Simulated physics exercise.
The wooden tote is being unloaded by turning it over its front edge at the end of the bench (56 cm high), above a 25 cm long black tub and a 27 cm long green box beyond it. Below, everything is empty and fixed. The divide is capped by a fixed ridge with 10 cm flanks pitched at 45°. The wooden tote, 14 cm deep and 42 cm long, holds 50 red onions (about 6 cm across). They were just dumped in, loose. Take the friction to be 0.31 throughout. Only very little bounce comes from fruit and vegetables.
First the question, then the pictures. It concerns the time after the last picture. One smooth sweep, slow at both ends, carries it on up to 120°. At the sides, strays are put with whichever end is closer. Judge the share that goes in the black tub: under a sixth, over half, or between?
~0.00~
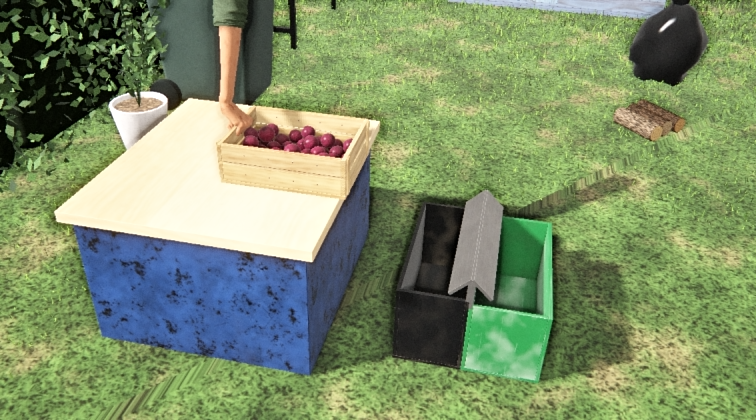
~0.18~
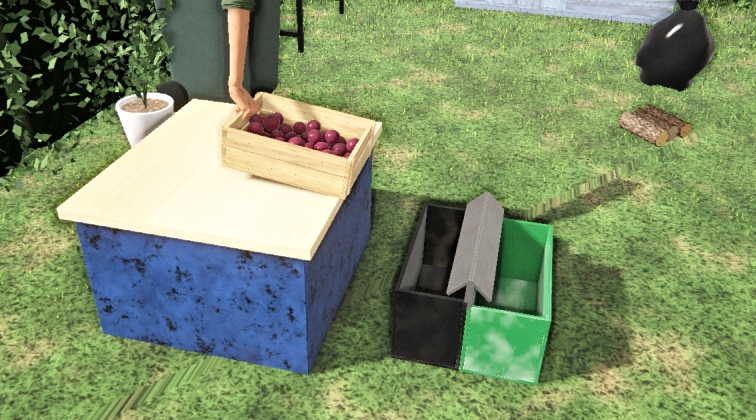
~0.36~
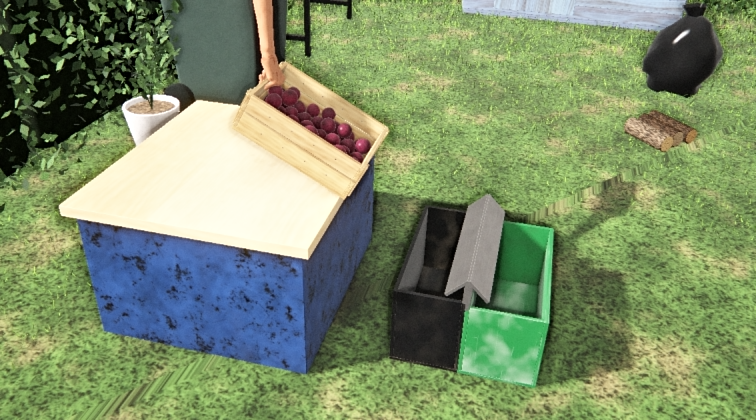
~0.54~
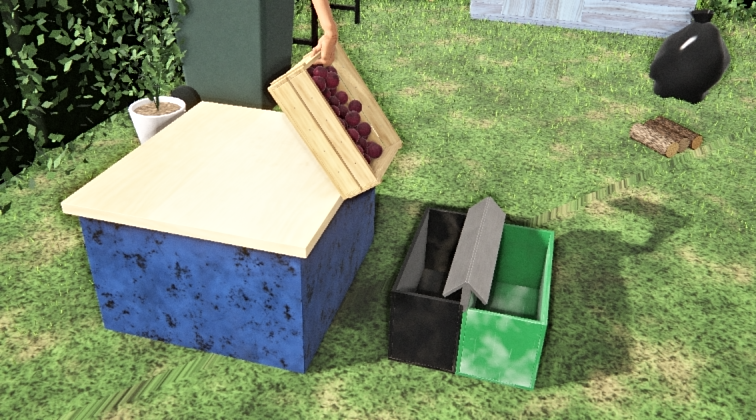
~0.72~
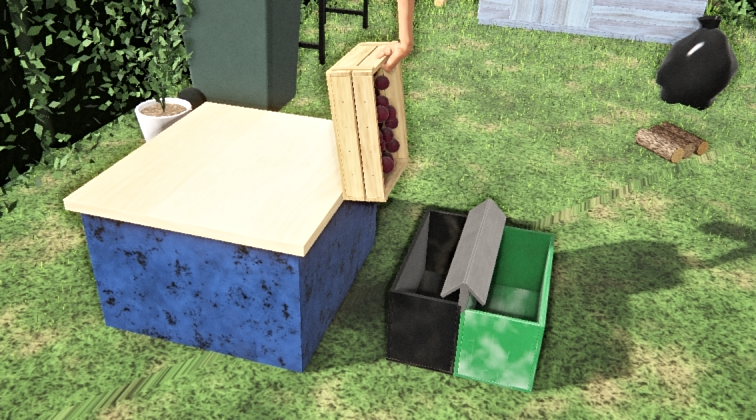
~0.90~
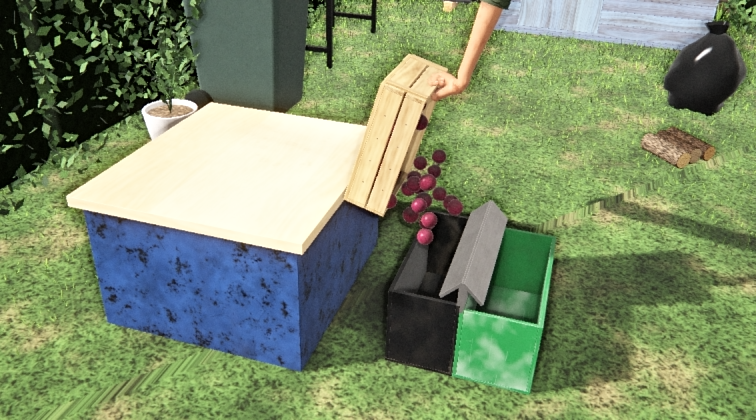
The portion beats half.
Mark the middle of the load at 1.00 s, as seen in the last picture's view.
Near pixel (416, 187).
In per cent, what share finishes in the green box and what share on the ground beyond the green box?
It works out to roughly 0 per cent and 0 per cent, in that order.
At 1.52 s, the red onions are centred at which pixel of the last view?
Centre: Approx. (440, 308).
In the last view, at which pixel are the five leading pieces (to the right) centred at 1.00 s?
Near (458, 259).
After 1.00 s, tilt 114°; 22 still in the wooden tote, 4 in the black tub and 24 in the air.
After 1.12 s, tilt 120°; 6 still in the wooden tote, 18 in the black tub and 26 in the air.
After 1.30 s, tilt 120°; 44 in the black tub and 6 in the air.
Final count (at 1.52 s), 48 in the black tub and 2 on the ground short of the black tub. Asked share, 48 of 50, 96 per cent.
